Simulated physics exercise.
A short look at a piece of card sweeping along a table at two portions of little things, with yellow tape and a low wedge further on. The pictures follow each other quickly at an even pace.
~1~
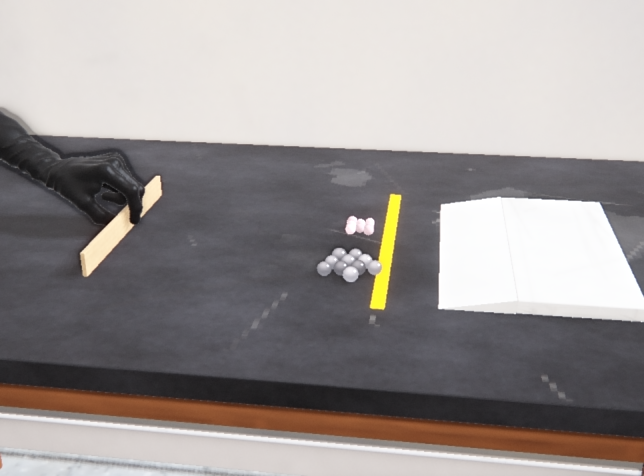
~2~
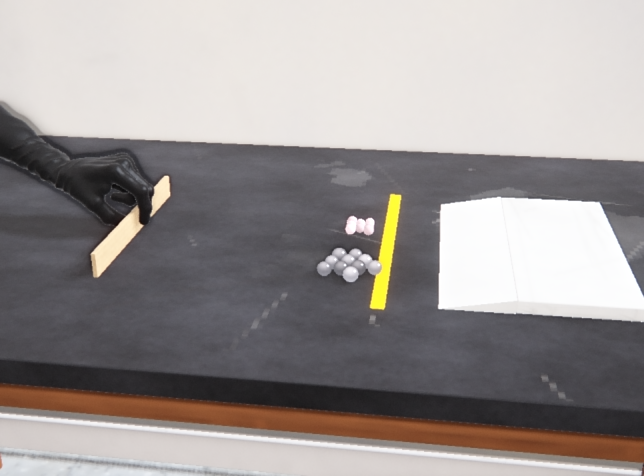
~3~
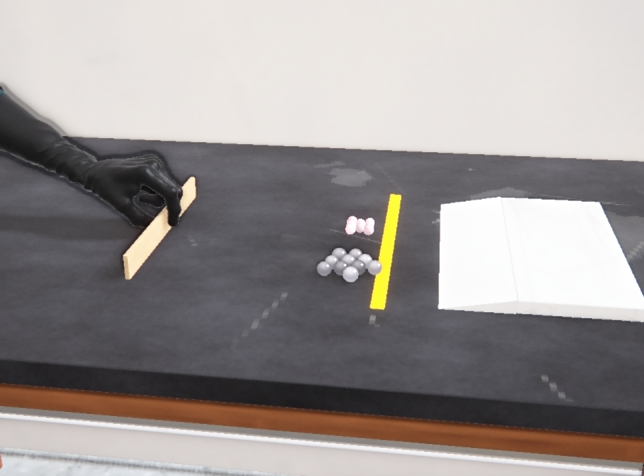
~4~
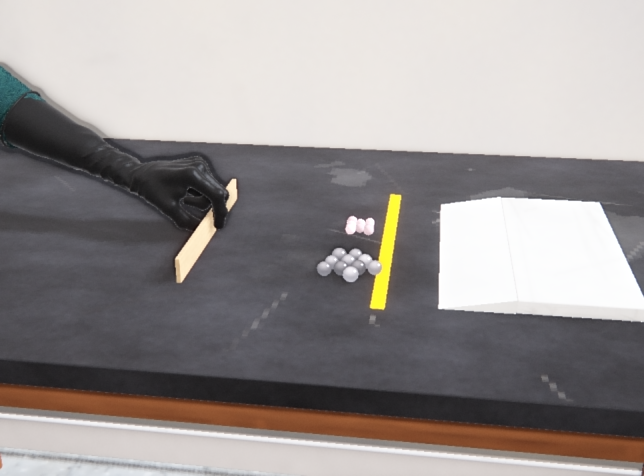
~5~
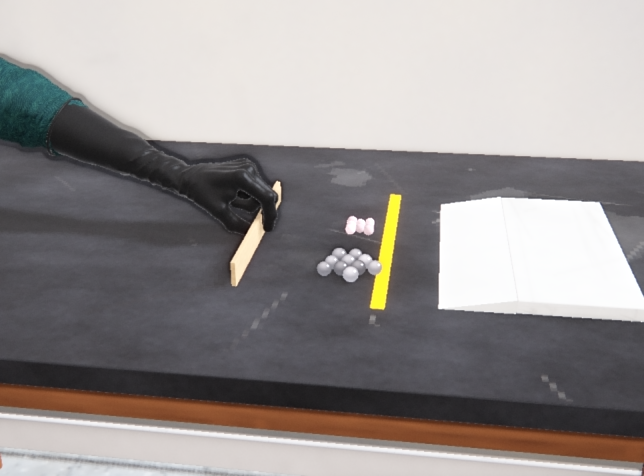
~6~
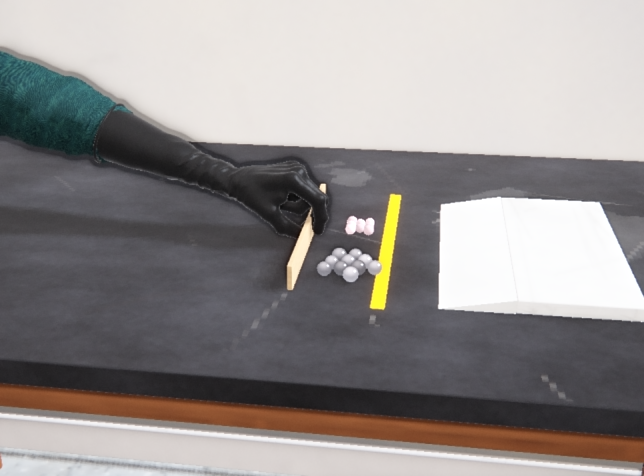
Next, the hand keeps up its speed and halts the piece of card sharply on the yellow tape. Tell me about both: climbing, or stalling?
Near handful: It makes it up with some or all. Far handful: It makes it up with some or all.
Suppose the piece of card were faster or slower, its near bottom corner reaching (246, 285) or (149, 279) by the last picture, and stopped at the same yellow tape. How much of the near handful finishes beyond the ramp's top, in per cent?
In turn 100 and 10 in a hundred.
Then, 0.06 s past the last view, piece of card still moving, near (362, 223); near handful all short of the ramp; far handful all short of the ramp.
Then, 0.15 s past the last view, piece of card stopped at the yellow tape; near handful a small part past the top, most on the ramp, a small part short of the ramp; far handful about a third on the ramp, about two thirds short of the ramp.
Then, 0.43 s past the last view, piece of card stopped at the yellow tape; near handful all past the top; far handful all past the top.
Finally, piece of card stopped at the yellow tape; near handful all past the top; far handful all past the top.
